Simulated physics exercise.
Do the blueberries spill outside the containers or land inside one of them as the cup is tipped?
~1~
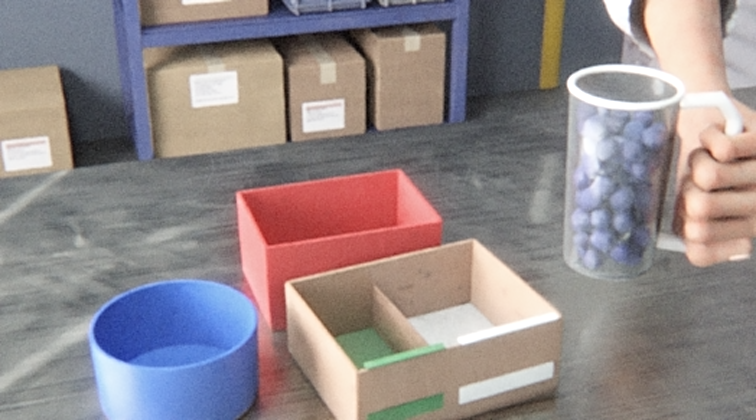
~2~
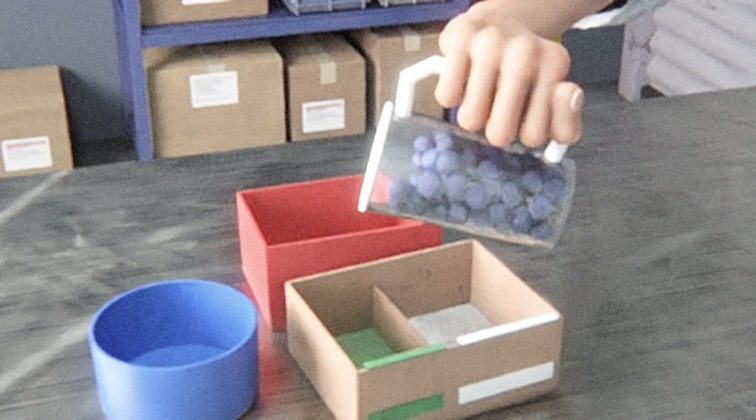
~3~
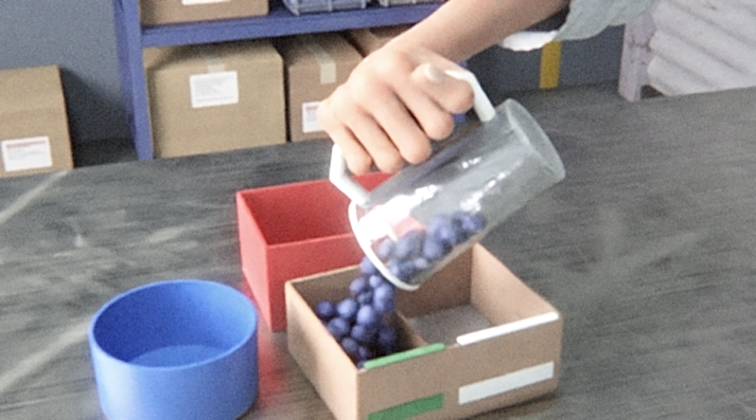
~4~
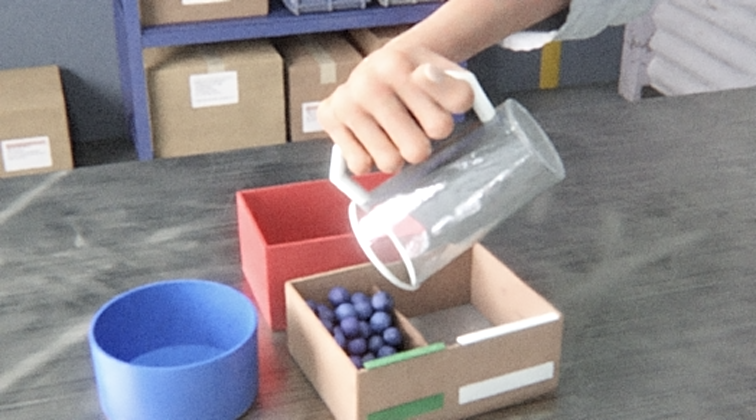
They land inside, all in the green section of the divided box. The white section, the red container, the blue dish and the table around them get none.
In the video, a hand moves a clear cup of blueberries left over a table, tips it over a divided brown box, and pours them into the section marked green, where they all rest as the emptied cup stays tilted above.
